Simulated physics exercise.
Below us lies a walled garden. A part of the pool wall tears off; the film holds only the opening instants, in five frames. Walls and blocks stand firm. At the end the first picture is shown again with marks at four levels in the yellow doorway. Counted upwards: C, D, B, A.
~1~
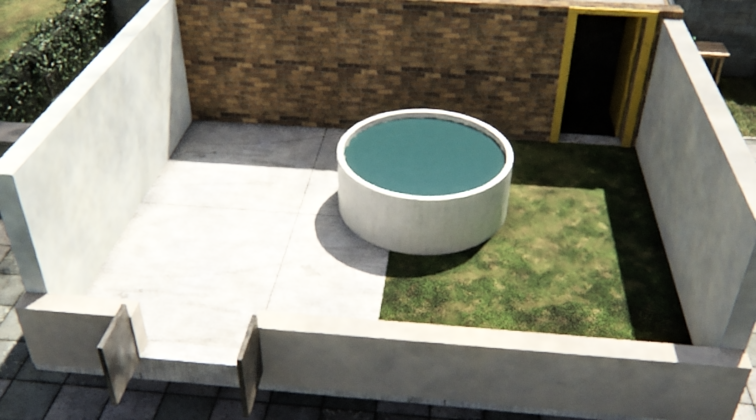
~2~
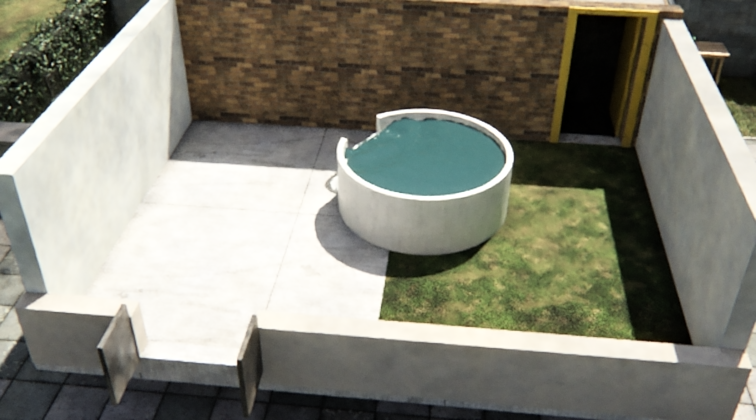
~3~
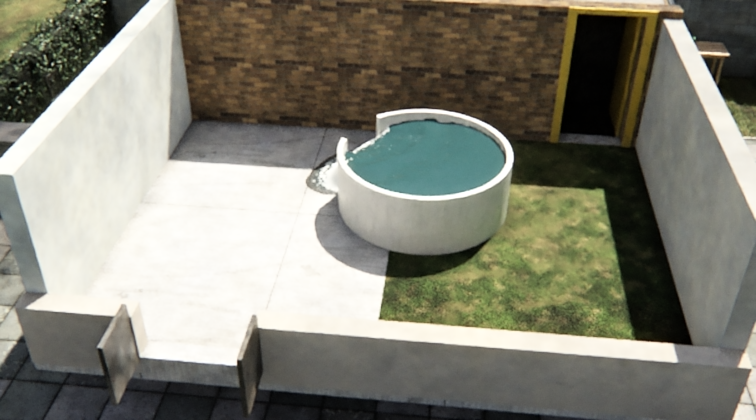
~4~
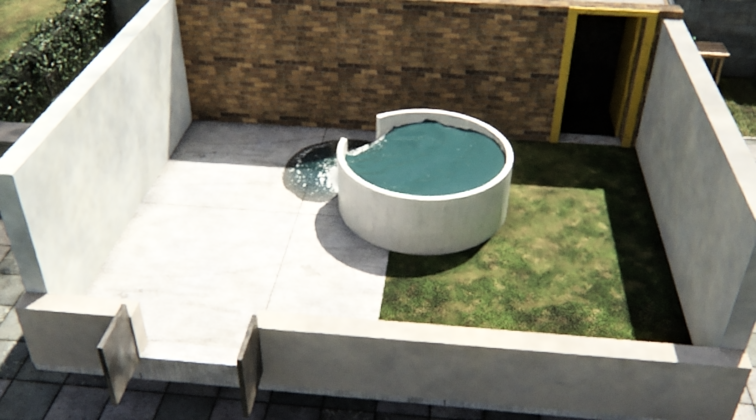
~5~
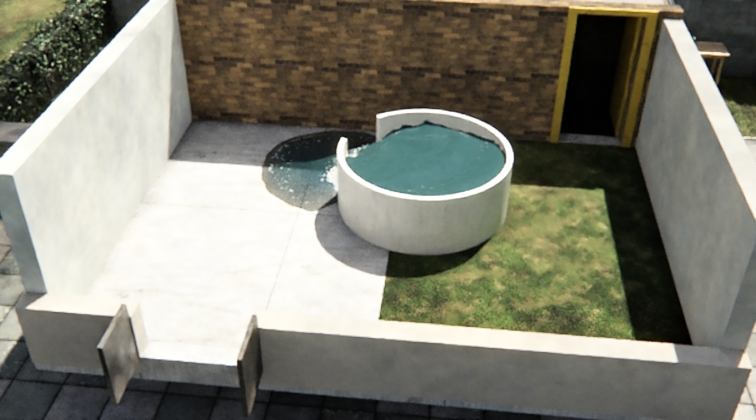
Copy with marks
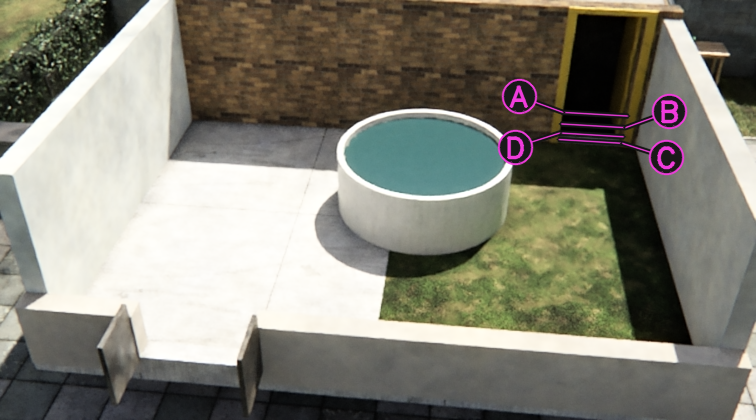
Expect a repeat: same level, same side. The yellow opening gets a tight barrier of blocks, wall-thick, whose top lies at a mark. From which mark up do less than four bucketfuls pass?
It is C.
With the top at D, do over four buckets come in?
No.
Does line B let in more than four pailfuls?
No, that is safe.
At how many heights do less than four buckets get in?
All of them.
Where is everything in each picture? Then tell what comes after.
In the first frame, water in the pool at rest, its middle at (425, 156); foot of the yellow doorway at (589, 144); open gate at (198, 302).
In the second frame, front seen at (335, 182), 1 % of the ground wet.
In the third frame, front seen at (315, 175), 2 % of the ground wet.
In the fourth frame, front seen at (307, 150), 5 % of the ground wet.
In the fifth frame, front seen at (284, 144), 8 % of the ground wet.
On the marked copy, A at (595, 114); B at (593, 125); C at (590, 141); D at (591, 134); from the bottom up C, D, B, A.
Choosing A, nothing gets over.
Choosing B, nothing gets over.
Choosing C, nothing gets over.
Choosing D, nothing gets over.
